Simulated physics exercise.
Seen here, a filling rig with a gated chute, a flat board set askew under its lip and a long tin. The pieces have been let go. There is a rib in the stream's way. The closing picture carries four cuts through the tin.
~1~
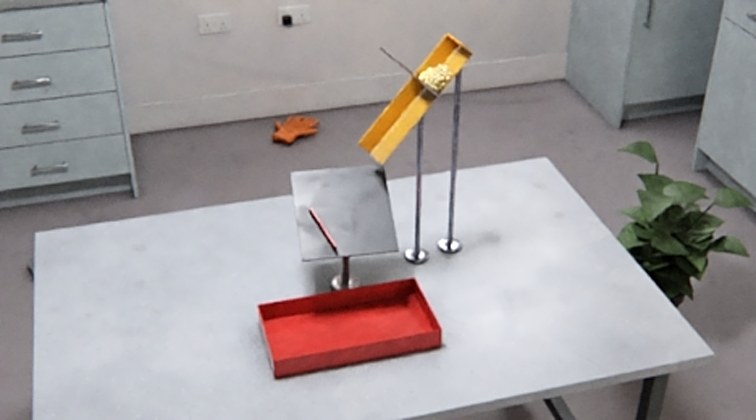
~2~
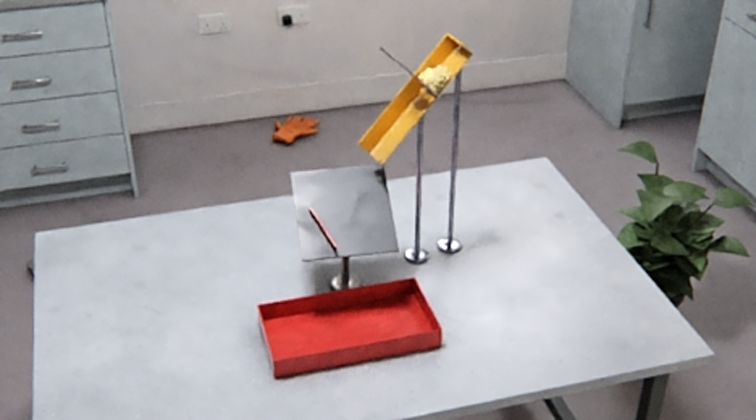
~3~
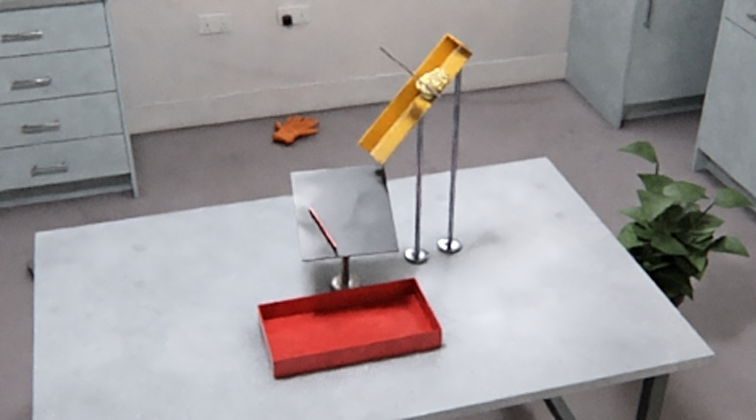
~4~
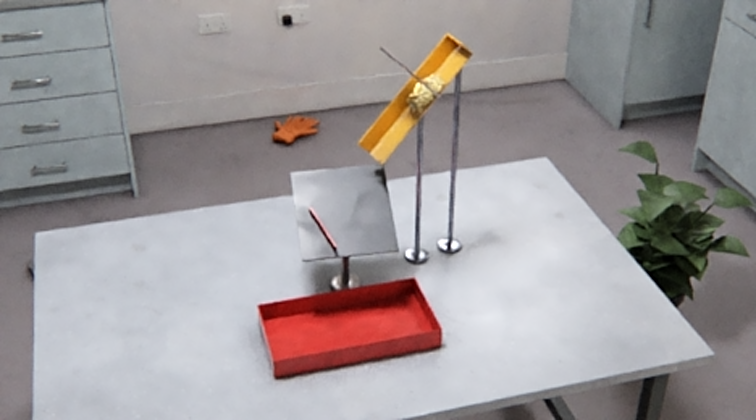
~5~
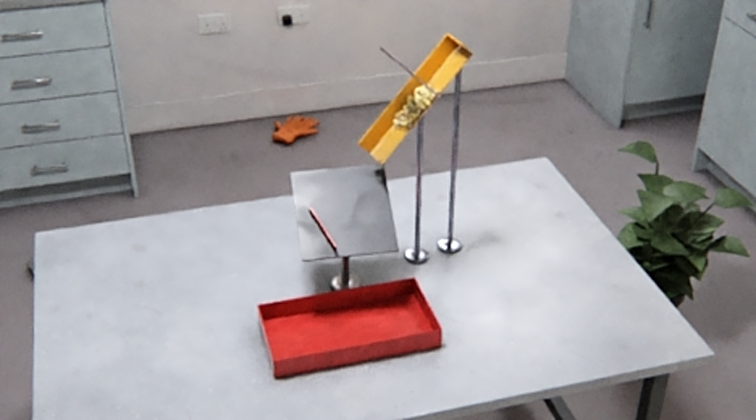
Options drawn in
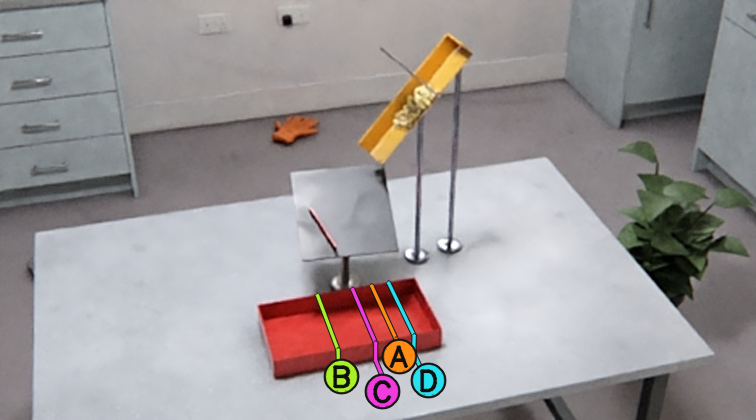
On a grey table, pale beans sliding slowly partway down a tilted yellow chute above a tilted board and empty red tray.
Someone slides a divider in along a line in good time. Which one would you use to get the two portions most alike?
Line C.
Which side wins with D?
The left side.
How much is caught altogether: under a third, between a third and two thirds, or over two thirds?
It is over two thirds.
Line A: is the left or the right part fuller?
Left.
On the marked copy, line A crosses the front rim at (395, 338); line B crosses the front rim at (337, 349); line C crosses the front rim at (375, 342); line D crosses the front rim at (413, 335).
With A, of what is caught, almost all on the left of the divider, just a few on the right.
With B, of what is caught, about a tenth on the left of the divider, almost all on the right.
With C, of what is caught, roughly half on the left of the divider, roughly half on the right.
With D, of what is caught, almost all on the left of the divider, just a few on the right.
